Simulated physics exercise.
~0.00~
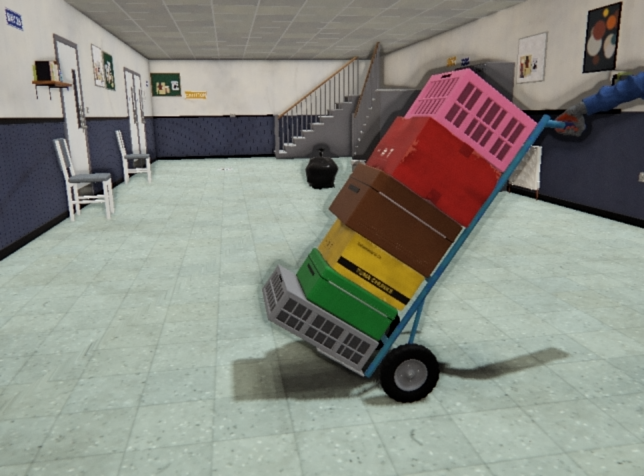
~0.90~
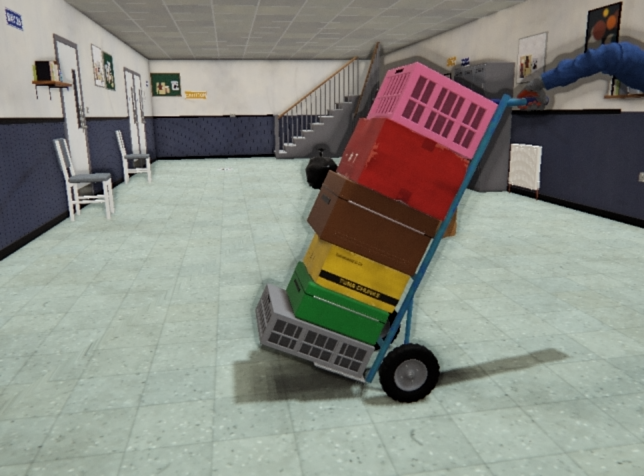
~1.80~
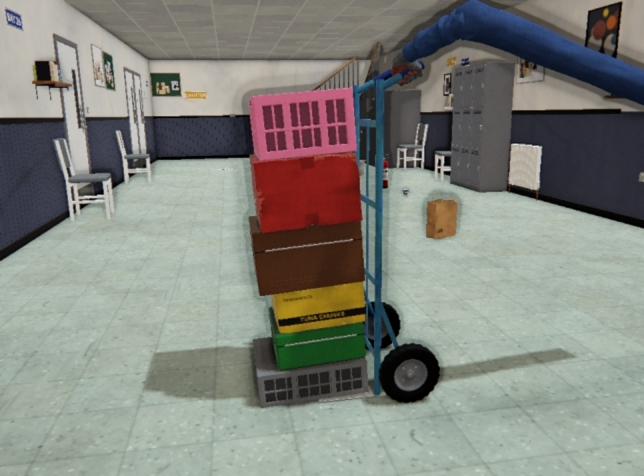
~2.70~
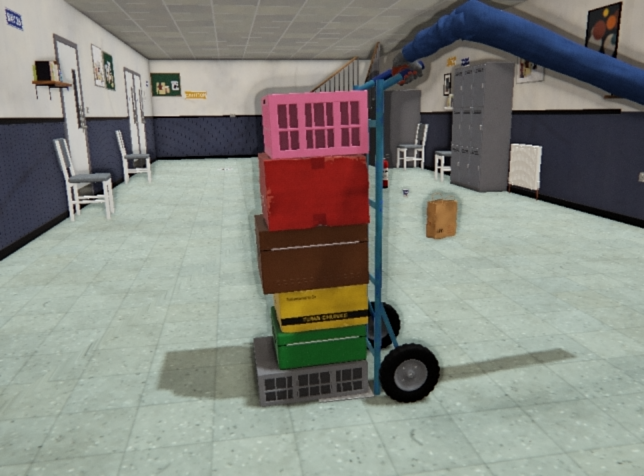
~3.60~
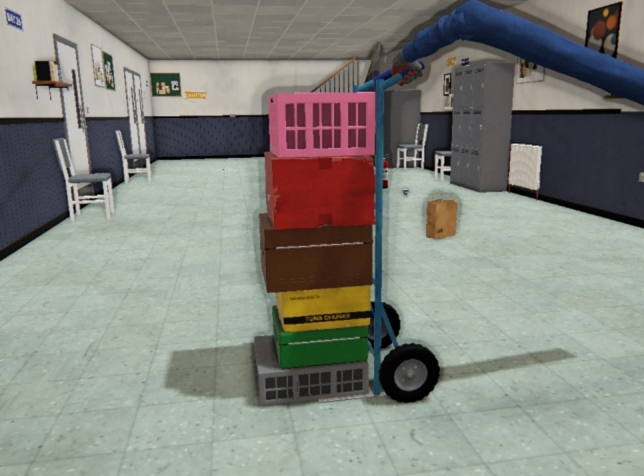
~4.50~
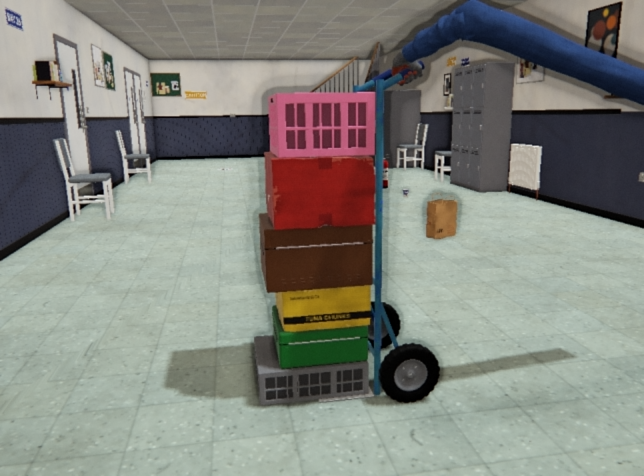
In a pale-tiled hallway with white chairs, lockers and a staircase, a blue hand truck leans back to the right, held near its handle by a blue arm. It carries six stacked items, with a grey crate at the bottom, then a green toolbox, a yellow parcel, a brown toolbox, a red parcel and a pink crate on top. The truck swings forward to the left until it stands upright. The stack sways slightly past vertical, leaving a gap beside the frame, then settles back to the right. All six items end still stacked on the upright truck.
